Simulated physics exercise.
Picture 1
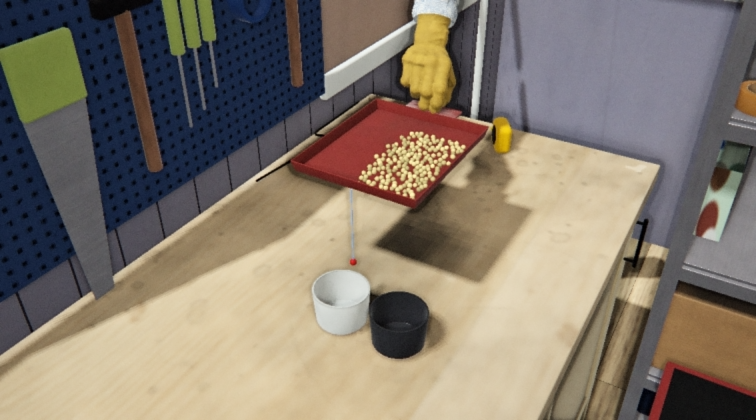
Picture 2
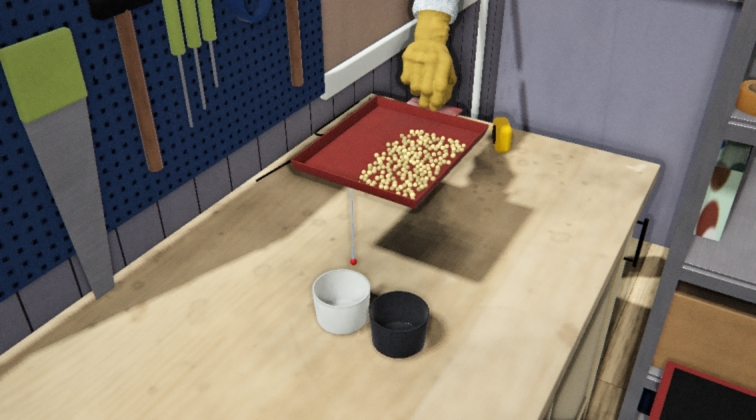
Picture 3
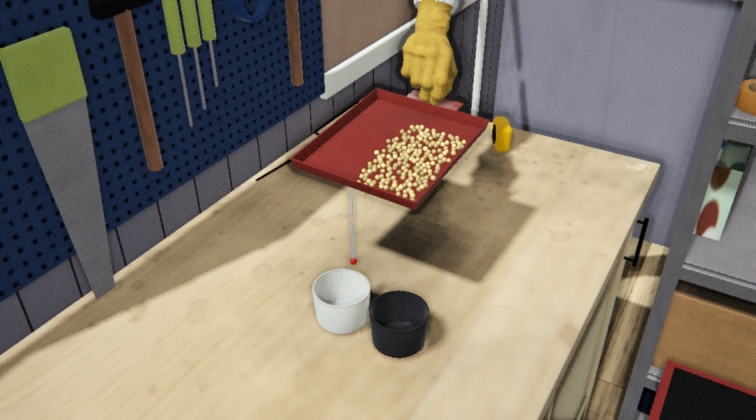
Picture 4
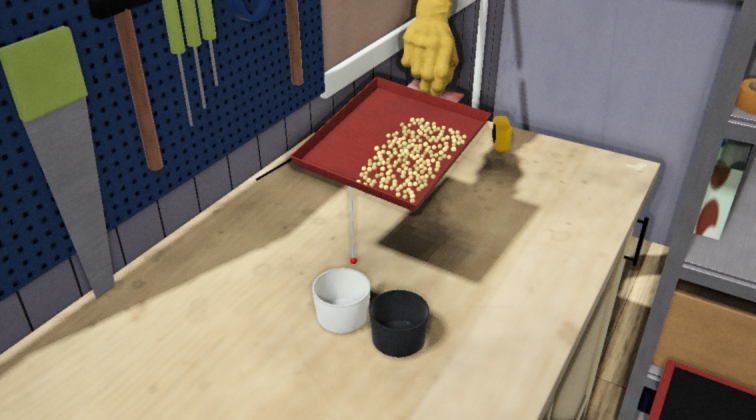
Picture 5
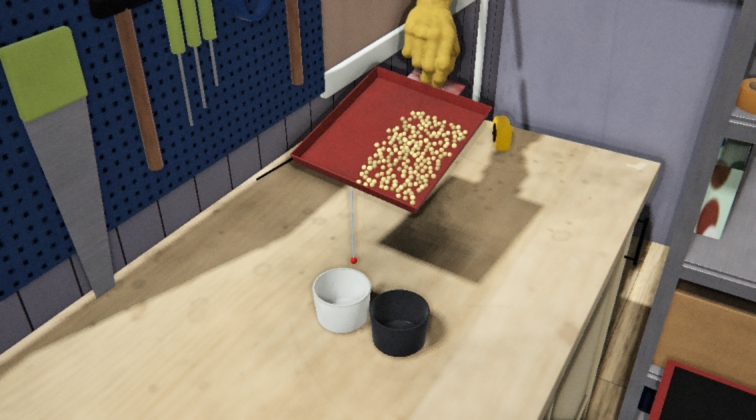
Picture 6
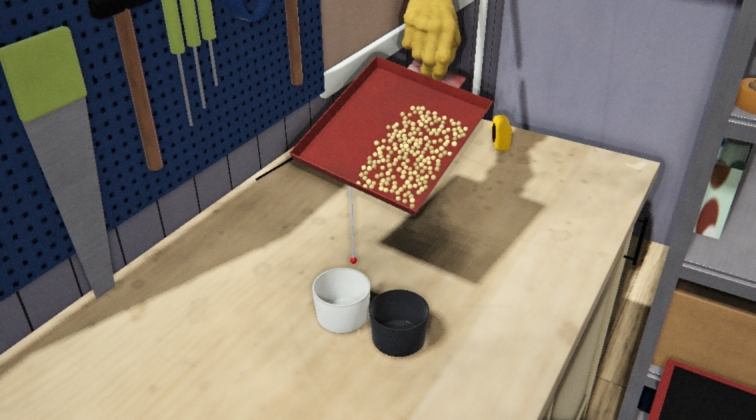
A yellow-gloved hand slowly tilted a red tray of small, pale beans above a wooden workbench, raising its far side, while a white dish and a black one sat still below.
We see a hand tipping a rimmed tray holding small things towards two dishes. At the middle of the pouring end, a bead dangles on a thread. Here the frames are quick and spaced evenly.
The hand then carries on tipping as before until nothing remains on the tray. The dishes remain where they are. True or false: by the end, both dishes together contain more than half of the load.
False.
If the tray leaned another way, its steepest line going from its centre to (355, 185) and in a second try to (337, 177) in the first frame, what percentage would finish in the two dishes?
So it's 70 percent with the first slope and 20 percent with the other.
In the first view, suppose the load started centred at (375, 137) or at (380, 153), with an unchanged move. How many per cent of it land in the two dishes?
Close to 30 per cent, followed by close to 20 per cent.
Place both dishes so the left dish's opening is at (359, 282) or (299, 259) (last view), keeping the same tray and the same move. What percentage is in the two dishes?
It would be roughly 50 per cent, followed by roughly 0 per cent.
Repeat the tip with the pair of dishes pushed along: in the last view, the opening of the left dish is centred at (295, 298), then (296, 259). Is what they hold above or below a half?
Well, it comes to a lesser portion at first and a lesser portion after that.
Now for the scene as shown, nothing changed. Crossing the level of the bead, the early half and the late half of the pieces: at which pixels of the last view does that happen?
About (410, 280), and after that about (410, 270).
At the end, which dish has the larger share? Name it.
Note: Fuller is the one placed right.
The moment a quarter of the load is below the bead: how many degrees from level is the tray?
Somewhere around 105 degrees.
Soon after the last picture, tray tipped steeply; nearly all on the tray; a stray few in the air.
A little later, tray tipped past a quarter turn; about a quarter on the tray; a small part in the right dish; a small part outside both; about two thirds in the air.
Later still, tray tipped past a quarter turn; about a quarter in the right dish; a stray few in the left dish; most outside both.
At rest, tray tipped past a quarter turn; about a quarter in the right dish; a stray few in the left dish; most outside both.
